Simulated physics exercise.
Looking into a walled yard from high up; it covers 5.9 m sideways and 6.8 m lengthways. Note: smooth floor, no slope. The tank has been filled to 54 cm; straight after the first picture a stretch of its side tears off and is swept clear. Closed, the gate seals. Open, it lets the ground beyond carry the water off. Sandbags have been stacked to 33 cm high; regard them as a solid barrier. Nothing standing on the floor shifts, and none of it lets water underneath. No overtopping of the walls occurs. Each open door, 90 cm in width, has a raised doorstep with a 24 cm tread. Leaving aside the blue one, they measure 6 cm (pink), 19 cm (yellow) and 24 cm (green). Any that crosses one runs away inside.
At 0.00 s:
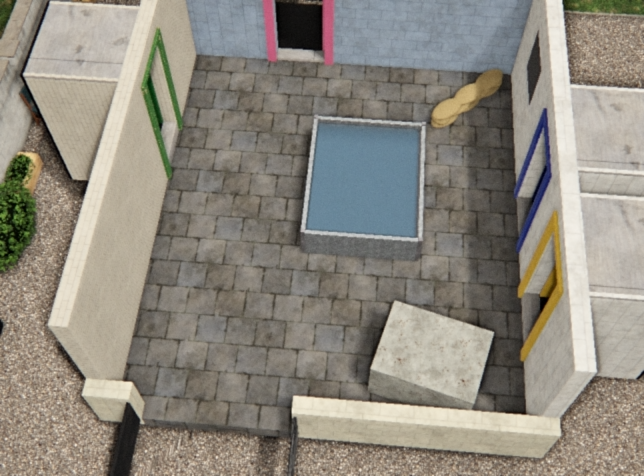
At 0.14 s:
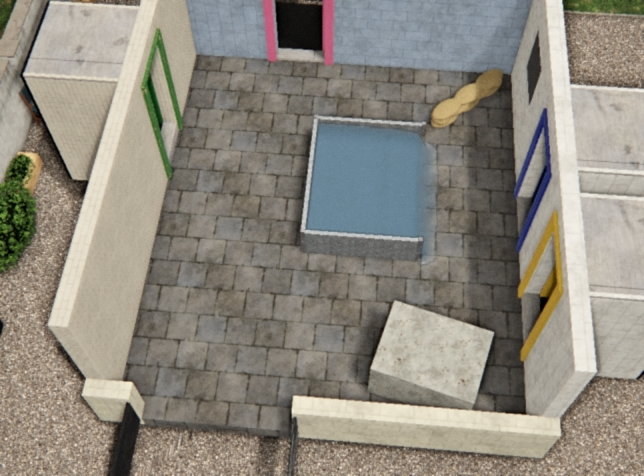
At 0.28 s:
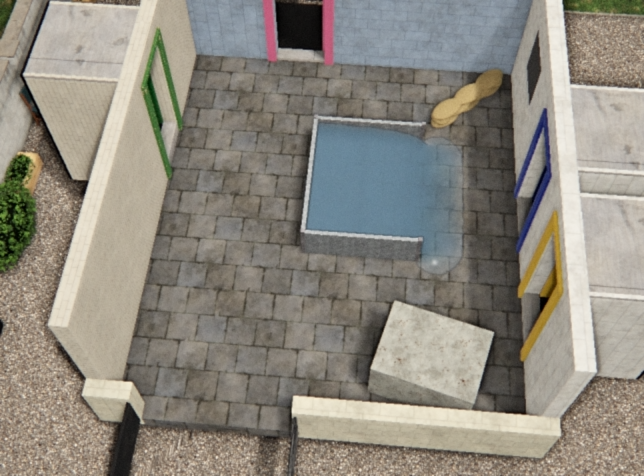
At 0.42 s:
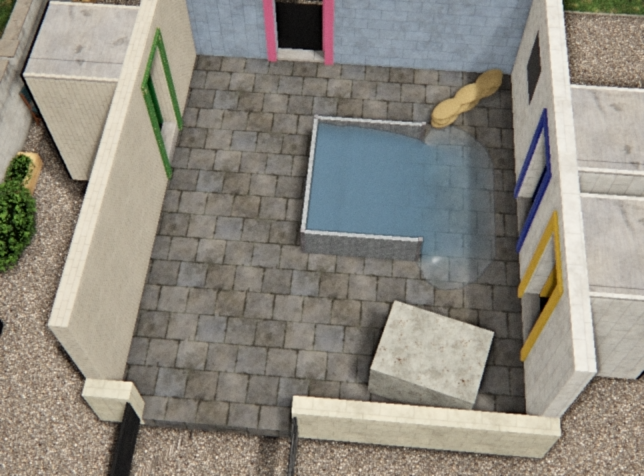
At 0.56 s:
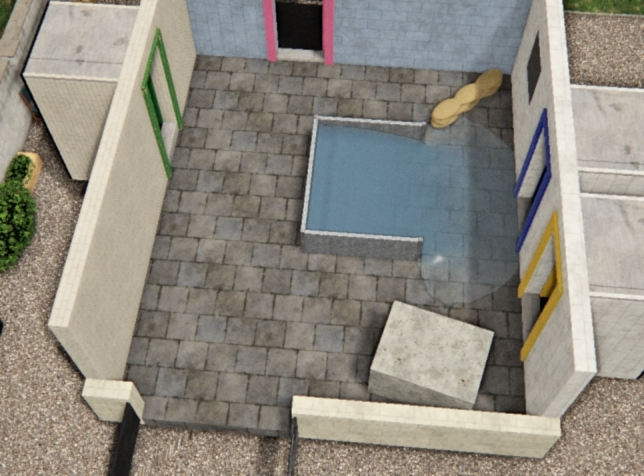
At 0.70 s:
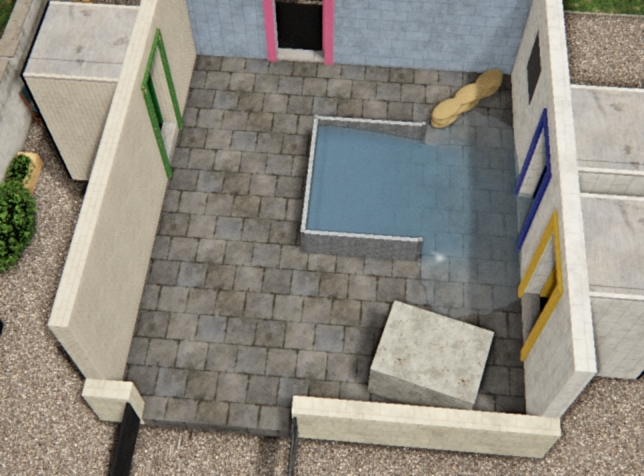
A square tank of still water in a walled, paved yard lost its right side, and the water poured out across the paving, spreading in a thin sheet toward the blue and yellow doors.
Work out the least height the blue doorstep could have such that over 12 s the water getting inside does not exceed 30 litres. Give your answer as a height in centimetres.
The least height is about 31 cm.
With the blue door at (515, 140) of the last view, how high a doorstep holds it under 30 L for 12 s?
Around 21 cm would do it.
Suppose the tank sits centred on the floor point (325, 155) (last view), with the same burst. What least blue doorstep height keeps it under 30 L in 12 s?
Then roughly 20 cm.
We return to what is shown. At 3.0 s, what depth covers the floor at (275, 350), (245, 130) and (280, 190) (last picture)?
Approx. 0 / 0 / 0 cm.
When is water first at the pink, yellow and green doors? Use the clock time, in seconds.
Arrival times - pink: 3.4 s; yellow: 1.0 s; green: 6.0 s.
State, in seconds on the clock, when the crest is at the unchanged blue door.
At roughly 1.8 s.
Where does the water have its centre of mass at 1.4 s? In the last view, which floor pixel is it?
(412, 198), roughly.
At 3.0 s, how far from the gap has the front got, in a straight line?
Roughly 4.2 m from the gap.
After 1.4 s water covers 20 % of the floor, deepest (35 cm) near (509, 192); 26 cm at the blue door, 136 litres in over its 6 cm doorstep.
After 3.0 s water covers 30 % of the floor, deepest (32 cm) near (505, 79); 19 cm at the blue door, 410 litres in over its 6 cm doorstep.
After 12.0 s water covers 90 % of the floor, deepest (10 cm) near (505, 79); 7 cm at the blue door, 517 litres in over its 6 cm doorstep.
At the blue door as built, the water arrived by 0.6 s and peaked near 33 cm at 1.8 s.
With a doorstep of 26.5 cm, 65 litres would have come in within the 12 s; with 36 cm, 6 litres. So under 30 litres takes about 31 cm.
